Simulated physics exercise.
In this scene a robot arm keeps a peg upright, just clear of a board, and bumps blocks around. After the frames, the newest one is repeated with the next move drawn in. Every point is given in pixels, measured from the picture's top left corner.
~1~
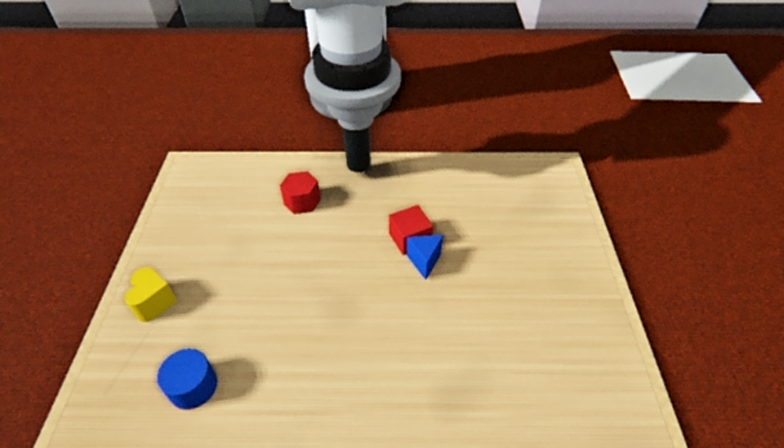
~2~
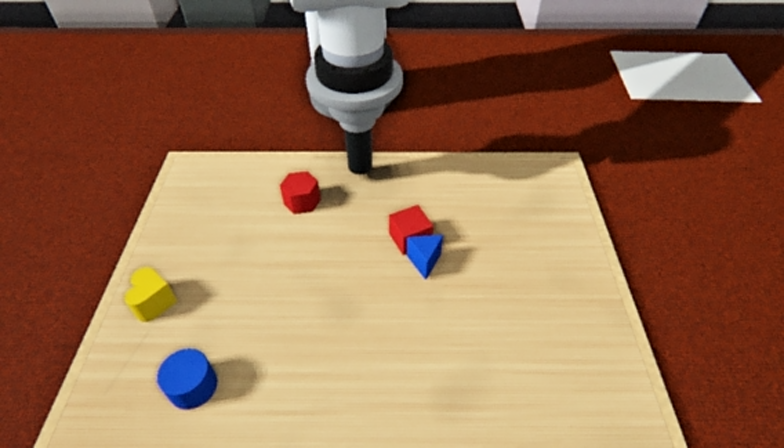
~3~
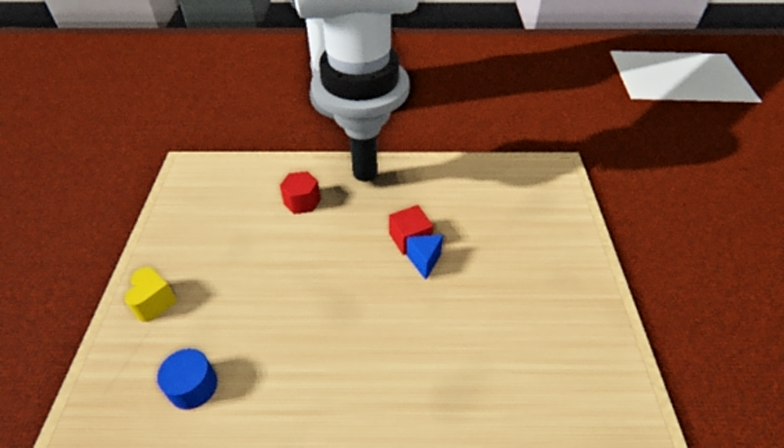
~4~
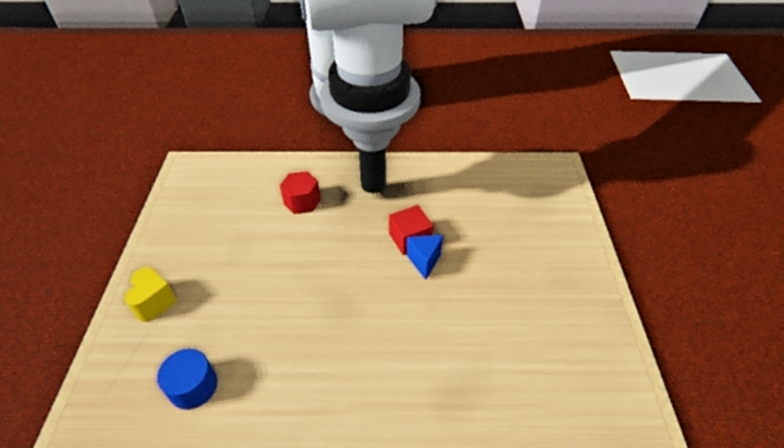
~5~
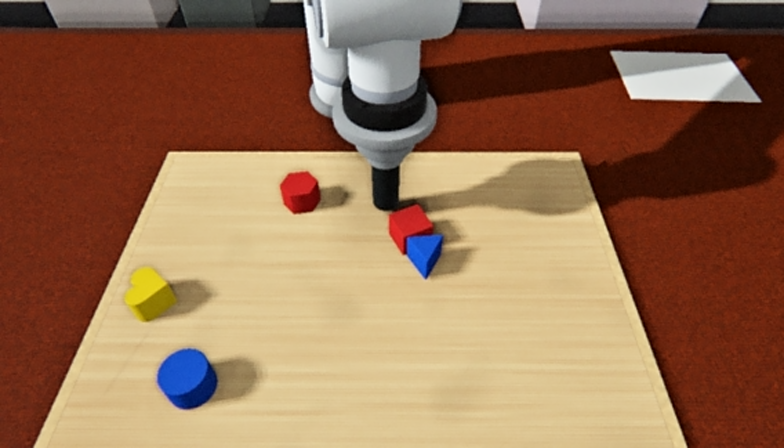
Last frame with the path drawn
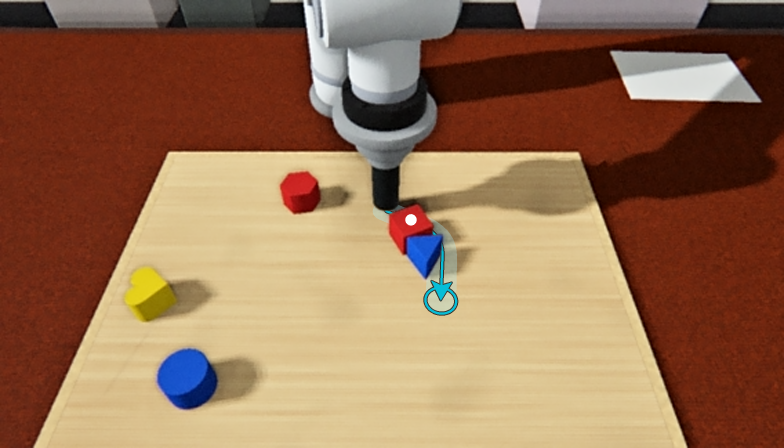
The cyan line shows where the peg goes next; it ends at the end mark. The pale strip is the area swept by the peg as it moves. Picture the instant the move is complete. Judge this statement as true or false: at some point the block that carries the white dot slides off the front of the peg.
It is false.
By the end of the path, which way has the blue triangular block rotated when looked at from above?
Viewed from above: Clockwise.
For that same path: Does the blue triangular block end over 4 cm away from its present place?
The answer is yes.
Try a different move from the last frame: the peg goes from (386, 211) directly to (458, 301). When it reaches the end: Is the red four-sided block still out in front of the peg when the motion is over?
I expect so.
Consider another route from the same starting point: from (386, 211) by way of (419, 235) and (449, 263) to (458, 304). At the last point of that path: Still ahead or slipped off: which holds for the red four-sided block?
Still being pushed.
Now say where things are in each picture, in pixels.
The first frame shows peg's lower end (359, 166); red four-sided block (411, 220); blue triangular block (426, 244).
The second frame shows peg (360, 168); blocks still.
The third frame shows peg (365, 174); blocks still.
The fourth frame shows peg (374, 186); blocks still.
The fifth frame shows peg (386, 203); red four-sided block (411, 220); blue triangular block (426, 244).
Drawn move, from (386, 211) over (425, 228) and (442, 260) to (441, 300); the dot is on the red four-sided block.
On the path given first. One third of the way, peg (427, 220); red four-sided block (426, 232), turned 35° clockwise; blue triangular block (427, 255), turned 15° clockwise.
Two thirds of the way, peg (443, 252); red four-sided block (433, 266), turned 60° clockwise; blue triangular block (420, 289), turned 40° clockwise.
At the end, peg (442, 293); red four-sided block (423, 307), turned 75° clockwise; blue triangular block (401, 328), turned 55° clockwise.
